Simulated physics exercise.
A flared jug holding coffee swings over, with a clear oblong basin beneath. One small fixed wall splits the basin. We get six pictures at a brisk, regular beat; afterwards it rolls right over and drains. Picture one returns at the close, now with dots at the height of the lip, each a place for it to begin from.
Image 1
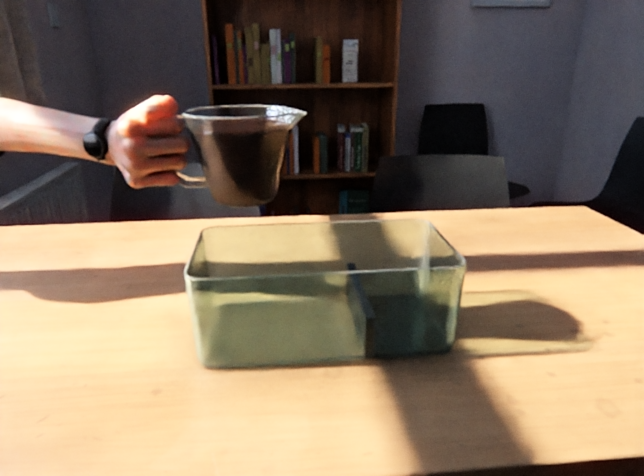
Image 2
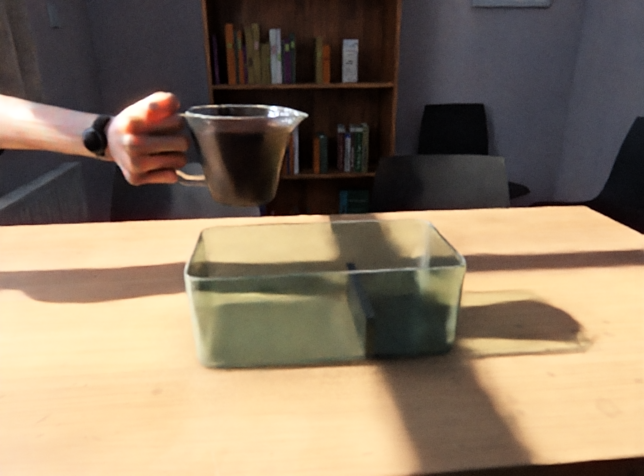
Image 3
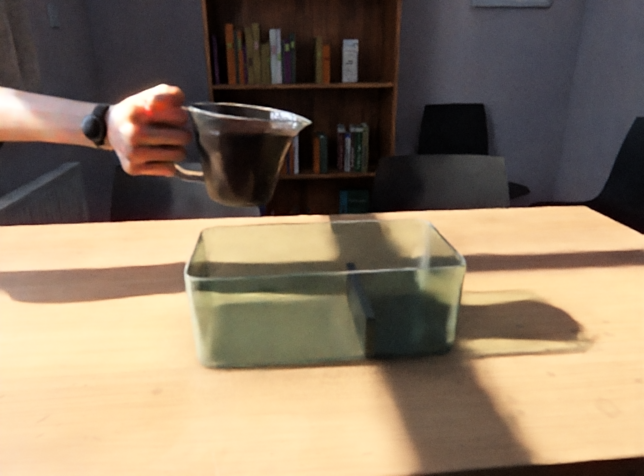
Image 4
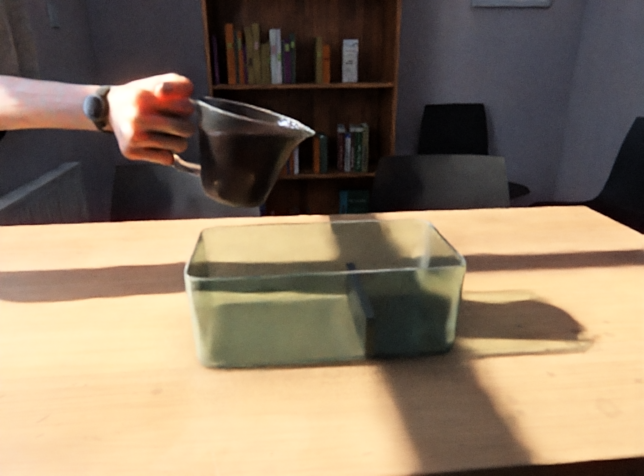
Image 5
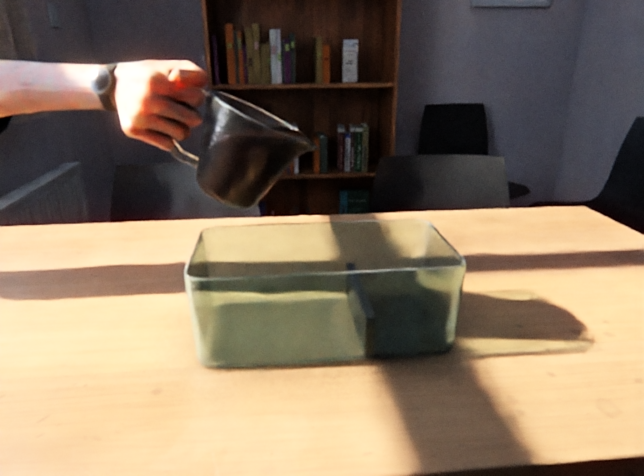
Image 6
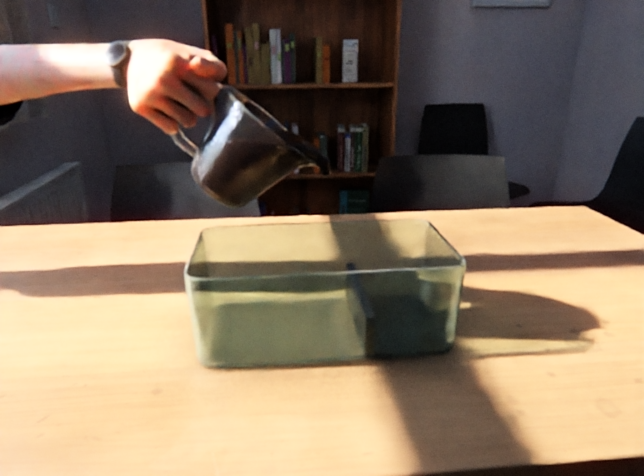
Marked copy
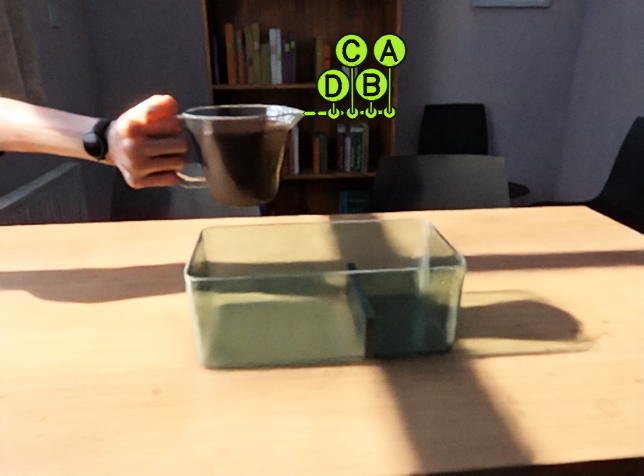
A hand held a clear jug of coffee upright above an oblong basin on a sunlit table, then gradually tilted it to the right until coffee began to come over its lip.
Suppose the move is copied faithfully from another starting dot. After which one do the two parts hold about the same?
Use dot D.
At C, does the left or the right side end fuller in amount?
The right side.
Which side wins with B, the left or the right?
The right one.
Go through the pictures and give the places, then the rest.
In the first picture, upright, lip at (305, 113); basin from (198, 363) to (453, 348); top of the wall at (359, 287); nothing has left yet.
In the second picture, upright, lip at (306, 115); nothing has left yet.
In the third picture, tipped about 7°, lip at (310, 122); nothing has left yet.
In the fourth picture, tipped about 16°, lip at (314, 133); nothing has left yet.
In the fifth picture, tipped about 28°, lip at (317, 147); nothing has left yet.
In the sixth picture, tipped about 41°, lip at (317, 164); coffee is over the lip, down to (325, 171).
On the marked copy, A at (389, 112); B at (370, 112); C at (352, 112); D at (333, 113).
Choosing A, about 10 % ends left of the wall and 87 % right of it; 3 % is lost outside.
Choosing B, about 16 % ends left of the wall and 82 % right of it.
Choosing C, about 22 % ends left of the wall and 77 % right of it.
Choosing D, about 47 % ends left of the wall and 51 % right of it.
